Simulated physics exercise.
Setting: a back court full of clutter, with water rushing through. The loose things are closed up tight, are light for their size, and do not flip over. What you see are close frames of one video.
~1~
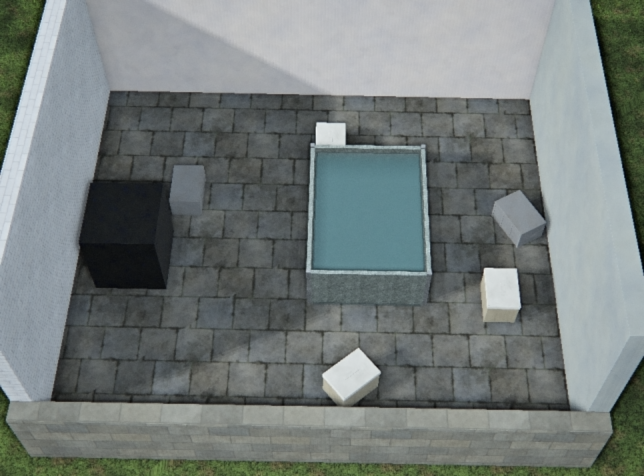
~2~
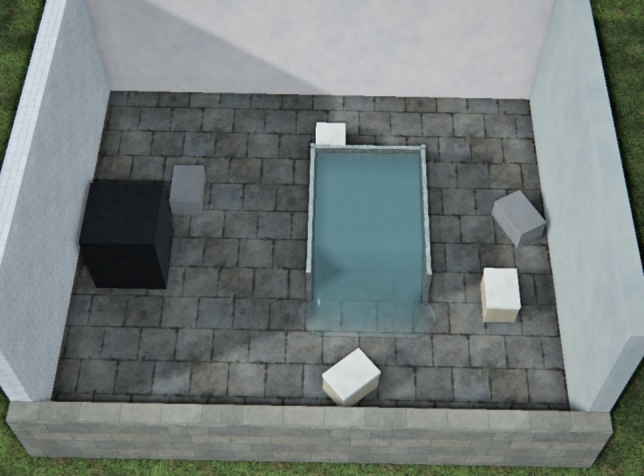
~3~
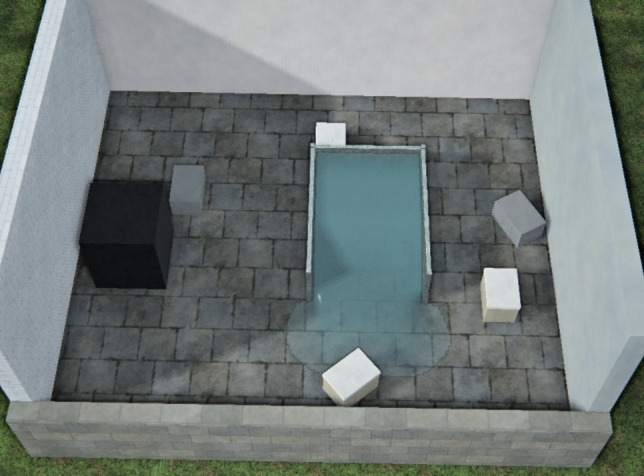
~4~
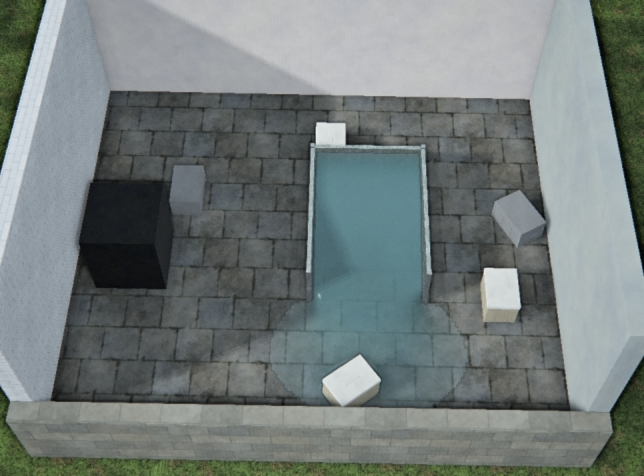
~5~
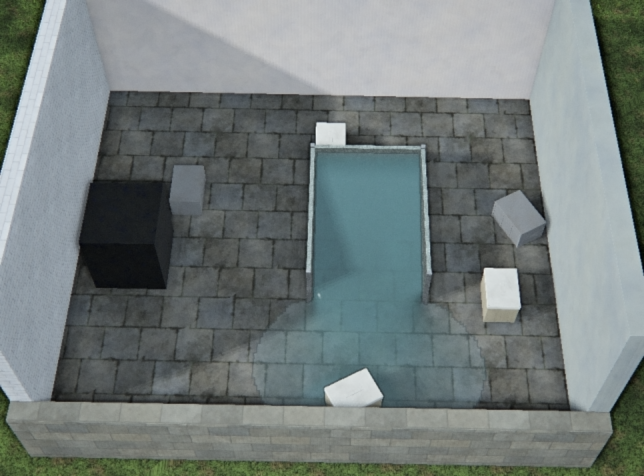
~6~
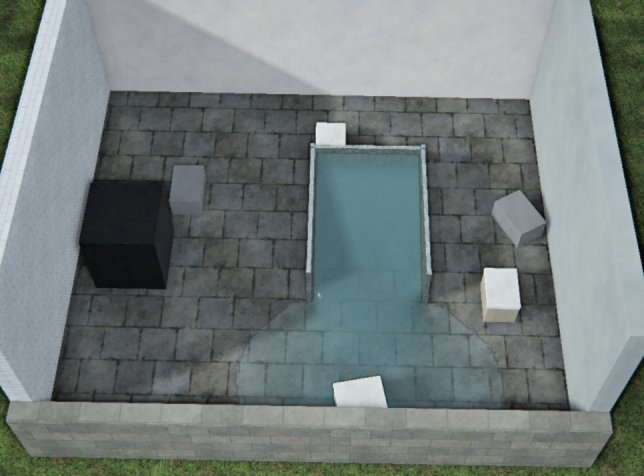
Water poured out of the open front of a raised tank and fanned across the paved court, then nudged the nearest white box back against the low front wall while the other boxes stayed put.
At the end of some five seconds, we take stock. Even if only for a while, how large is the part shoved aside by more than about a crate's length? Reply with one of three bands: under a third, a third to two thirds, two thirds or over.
A third to two thirds.
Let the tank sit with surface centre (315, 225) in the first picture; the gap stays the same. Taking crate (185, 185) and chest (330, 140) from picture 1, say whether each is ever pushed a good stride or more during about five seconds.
Stopped short, then stopped short.
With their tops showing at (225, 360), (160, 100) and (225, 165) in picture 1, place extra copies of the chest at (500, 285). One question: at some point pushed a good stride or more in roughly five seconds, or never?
Going by the order given: Travels that far, stays in place, stays in place.
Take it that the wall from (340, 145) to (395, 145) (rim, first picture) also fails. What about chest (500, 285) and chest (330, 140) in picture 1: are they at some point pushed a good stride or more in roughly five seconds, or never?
In order: Fell short, covered the distance.
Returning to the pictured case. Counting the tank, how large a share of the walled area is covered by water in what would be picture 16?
Something like 40 in a hundred.
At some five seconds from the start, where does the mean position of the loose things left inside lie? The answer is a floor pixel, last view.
Their average sits at about pixel (383, 228).
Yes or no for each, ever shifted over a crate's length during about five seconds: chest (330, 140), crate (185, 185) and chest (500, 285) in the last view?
Successively: Never went far, never went far, moved a long way.
A moment on, 0 of 5 are well off their spots; 1 afloat.
Next, 0 of 5 are well off their spots; 1 afloat.
Later, 3 of 5 are well off their spots; 1 afloat.
In the end, 3 of 5 are well off their spots, and 3 have been at some point; 1 afloat.
